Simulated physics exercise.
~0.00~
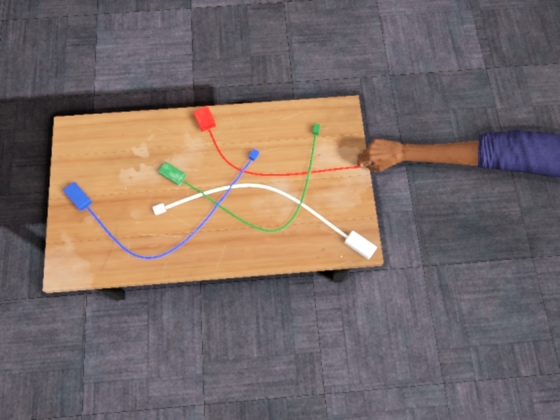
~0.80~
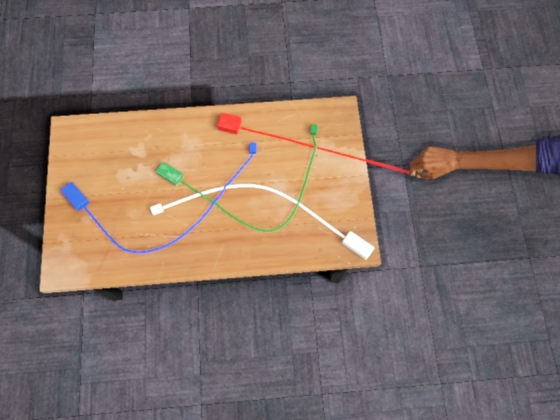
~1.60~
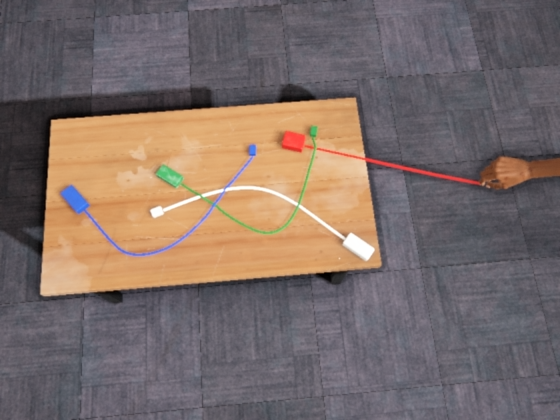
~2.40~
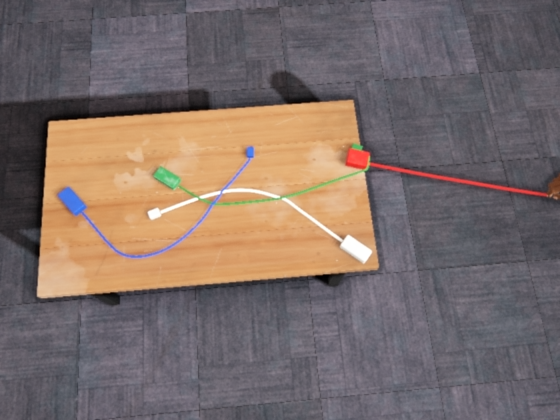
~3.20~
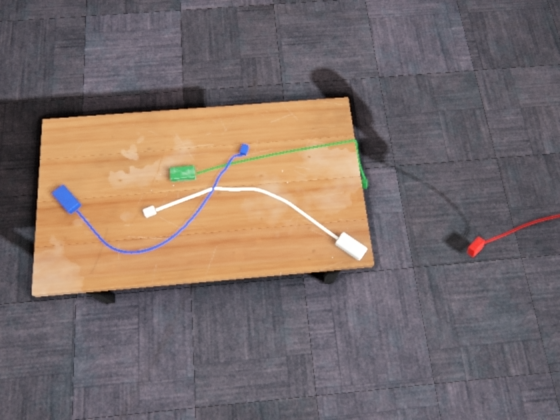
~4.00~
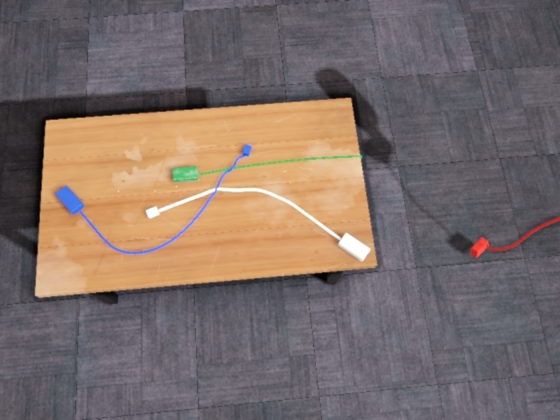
A hand pulling a red lead rightwards off a wooden table, dragging the green lead's plug over the edge, blue and white leads staying.
